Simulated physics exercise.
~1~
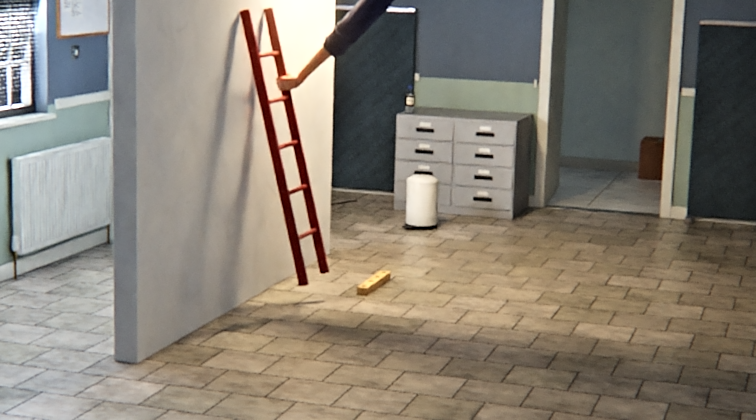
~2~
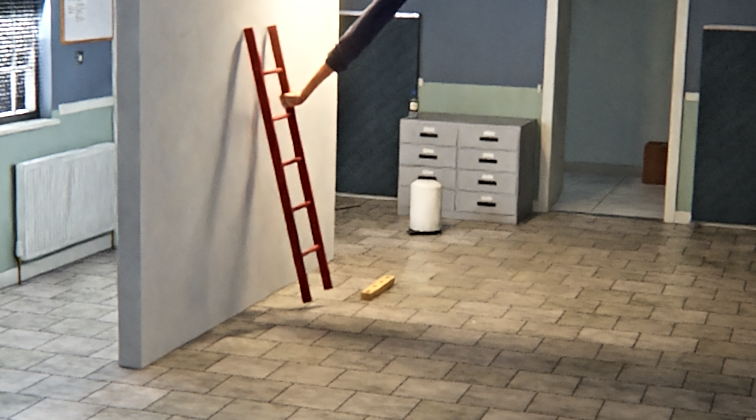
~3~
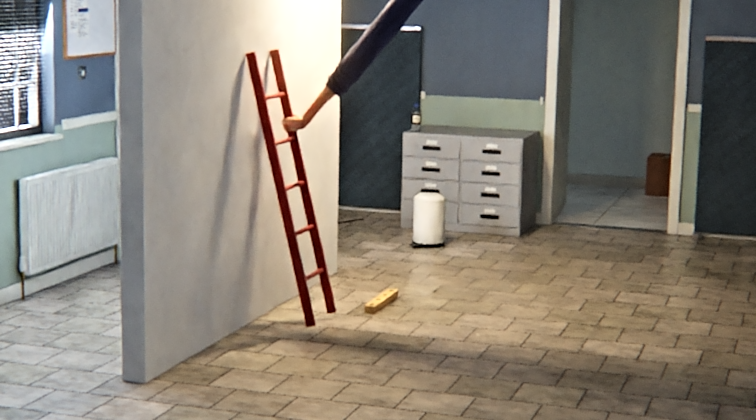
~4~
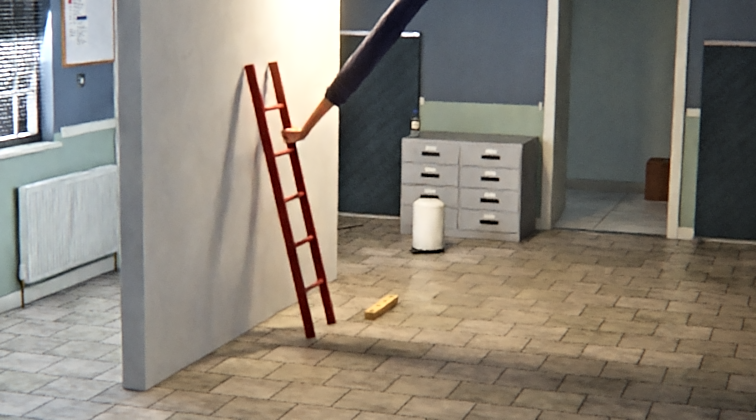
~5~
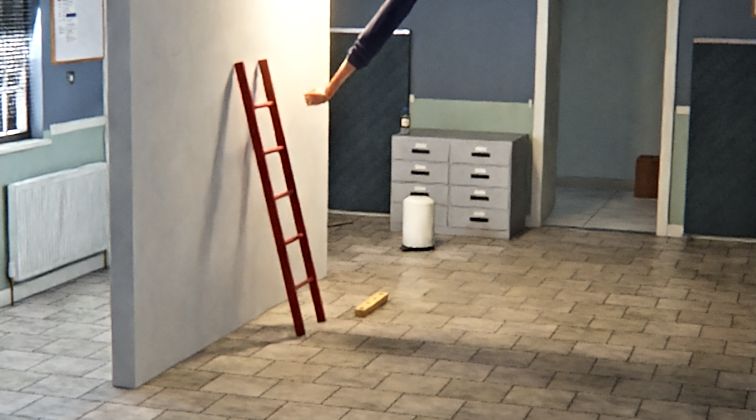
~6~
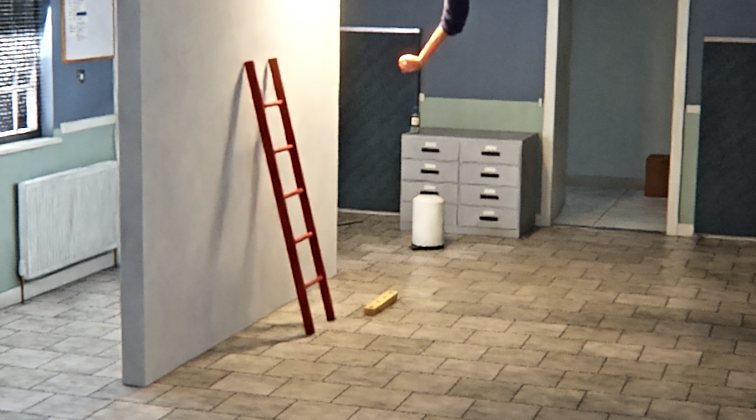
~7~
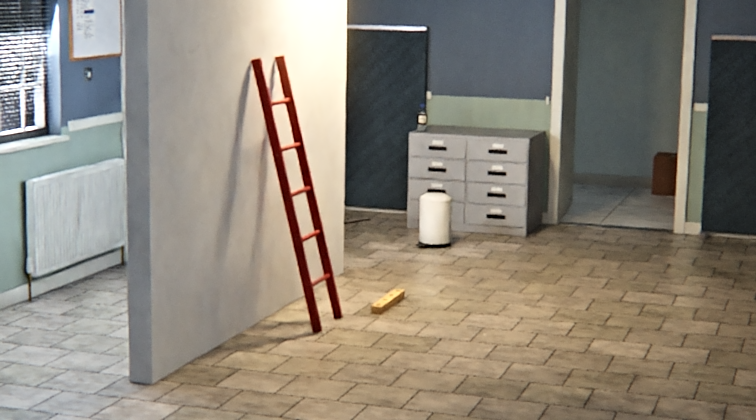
A hand lowered a red ladder to the tiled floor at a slant against a pale wall, near a small wooden strip, then let go and drew back out of view. The ladder stayed leaning where it was.
